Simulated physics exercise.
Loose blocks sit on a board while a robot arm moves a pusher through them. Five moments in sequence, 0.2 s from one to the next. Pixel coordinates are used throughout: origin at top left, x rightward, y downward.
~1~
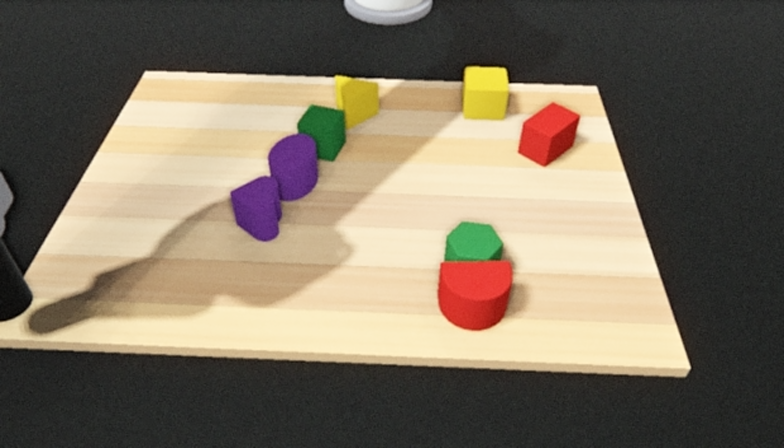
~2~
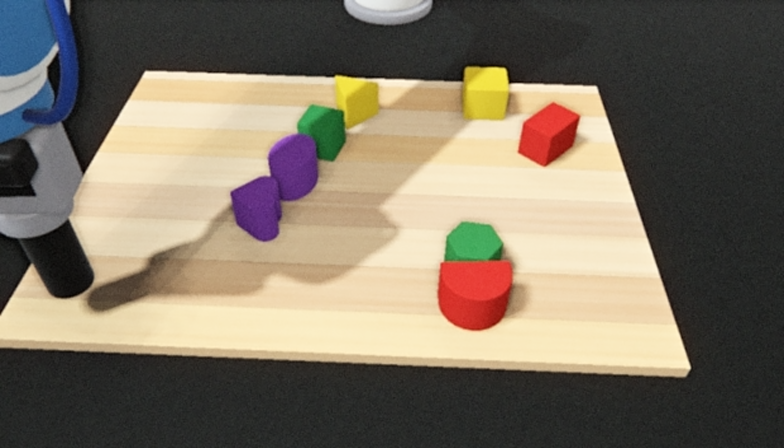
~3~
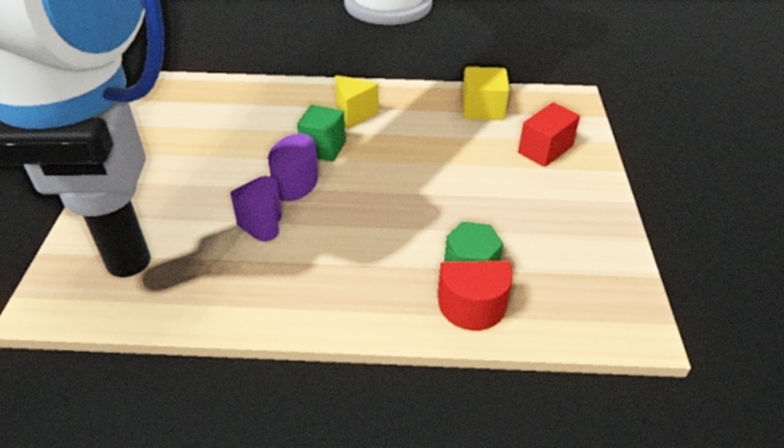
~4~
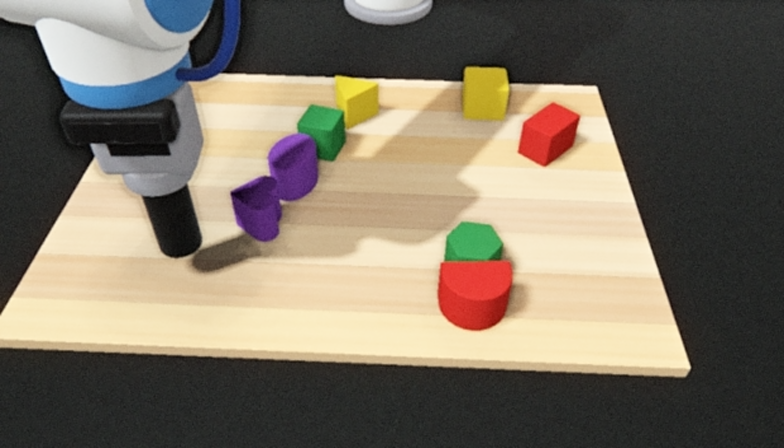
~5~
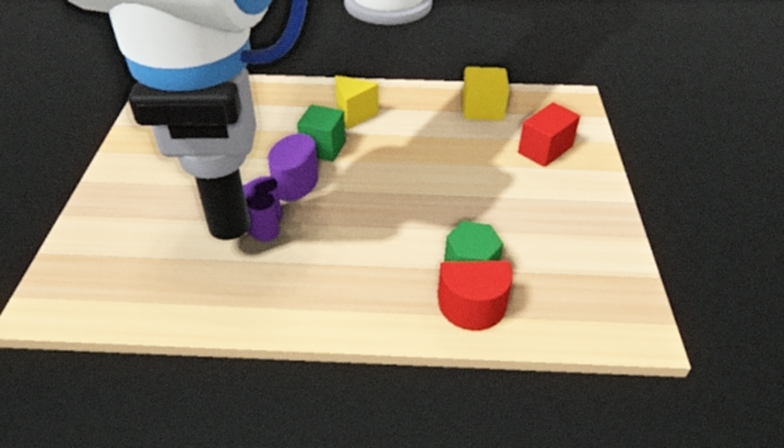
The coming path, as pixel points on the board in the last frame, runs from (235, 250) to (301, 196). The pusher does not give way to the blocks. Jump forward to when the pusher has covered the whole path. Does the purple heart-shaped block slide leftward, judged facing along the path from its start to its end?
No.
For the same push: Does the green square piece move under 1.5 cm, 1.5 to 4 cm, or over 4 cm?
It slides somewhere between 1.5 and 4 cm.
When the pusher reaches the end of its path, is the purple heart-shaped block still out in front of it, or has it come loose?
Ahead.
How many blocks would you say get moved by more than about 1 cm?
Moved: More than two.
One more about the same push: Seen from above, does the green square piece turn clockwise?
Yes, it checks out.
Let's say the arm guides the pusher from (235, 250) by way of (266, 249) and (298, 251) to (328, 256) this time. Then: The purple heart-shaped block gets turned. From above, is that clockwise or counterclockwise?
Twists anticlockwise.
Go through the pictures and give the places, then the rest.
The first frame shows pusher's lower end at (9, 304); purple heart-shaped block at (257, 192); purple oval at (292, 150); green square piece at (321, 116).
The second frame shows pusher at (72, 282); blocks still.
The third frame shows pusher at (129, 262); blocks still.
The fourth frame shows pusher at (181, 244); blocks still.
The fifth frame shows pusher at (230, 227); purple heart-shaped block at (257, 192); purple oval at (292, 150); green square piece at (321, 116).
On the path given first. Halfway along, pusher at (267, 198); purple heart-shaped block at (292, 168); purple oval at (307, 135), turned 25° anticlockwise; green square piece at (325, 108), turned 20° clockwise.
At the end, pusher at (298, 173); purple heart-shaped block at (331, 153), turned 25° clockwise; purple oval at (321, 128), turned 85° anticlockwise; green square piece at (325, 100), turned 35° clockwise.
